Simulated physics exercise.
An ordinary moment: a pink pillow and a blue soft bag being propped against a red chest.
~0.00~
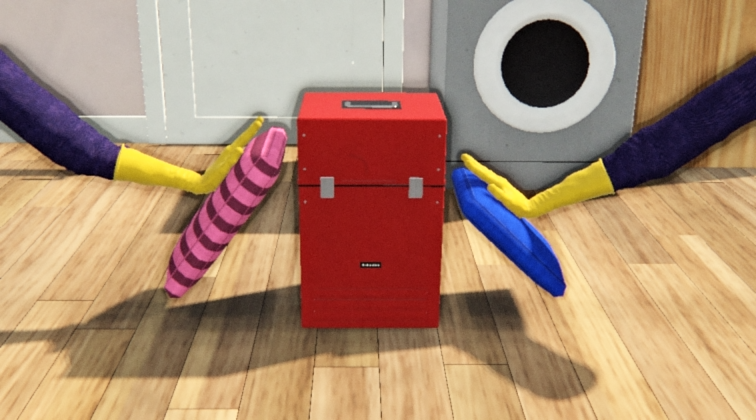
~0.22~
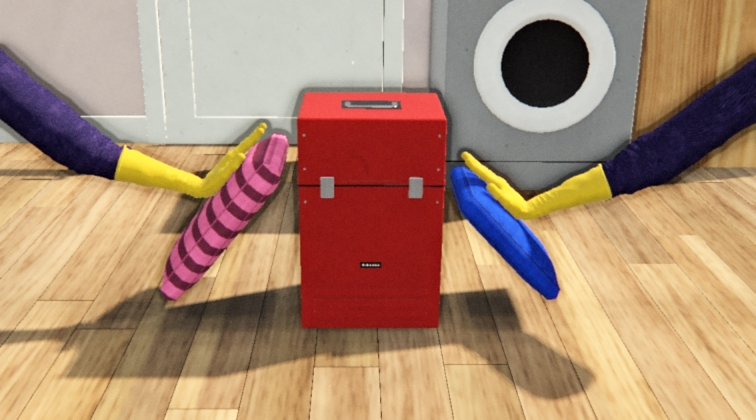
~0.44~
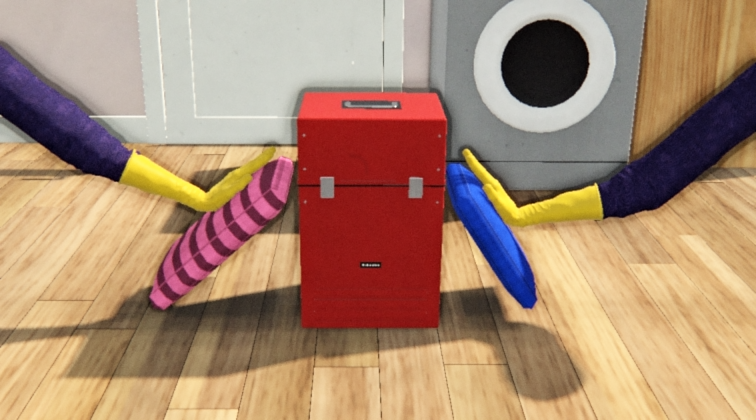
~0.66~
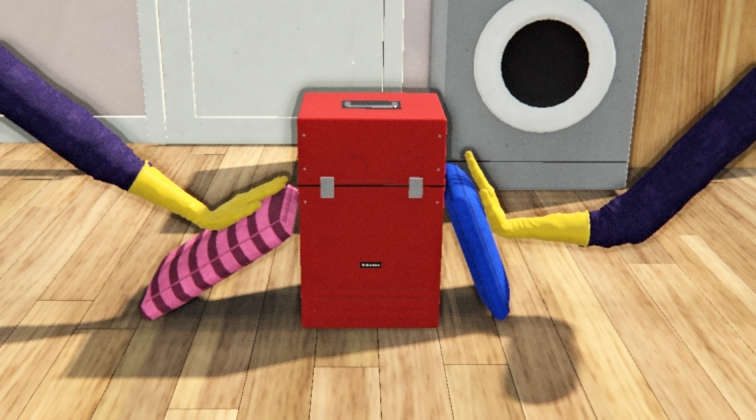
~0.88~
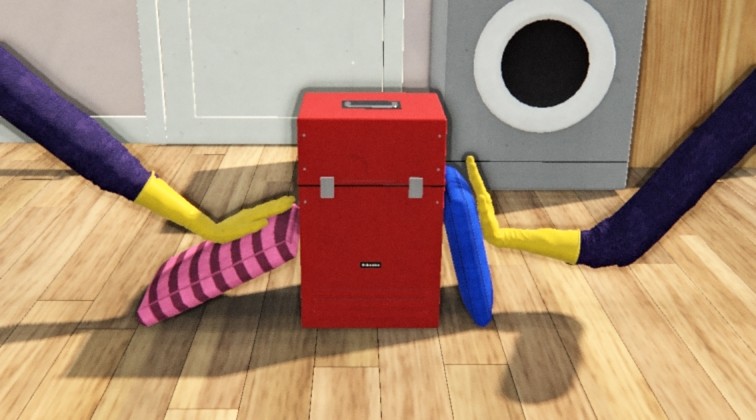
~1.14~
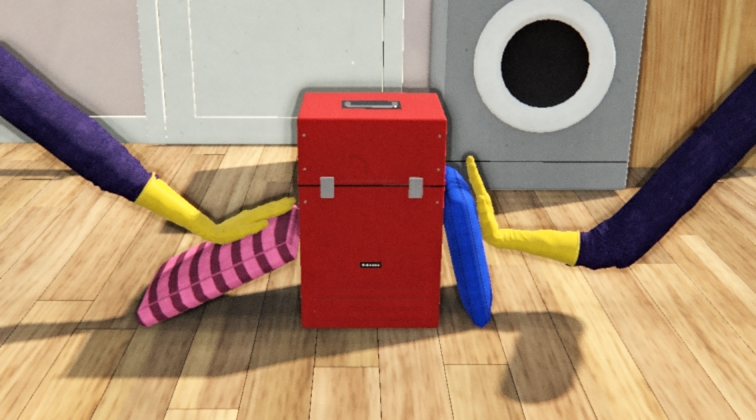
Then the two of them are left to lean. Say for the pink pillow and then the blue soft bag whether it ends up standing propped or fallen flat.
My guess is the pink pillow will come down; my guess is the blue soft bag won't come down.
By 1.42 s, pillow flat on the floor near (217, 287); soft bag still up near (464, 245).
By 1.62 s, pillow flat on the floor near (220, 288); soft bag still up near (464, 245).
When it is over, pillow flat on the floor near (220, 288); soft bag still up near (463, 245). The pink pillow slides down flat and the blue soft bag keeps leaning.
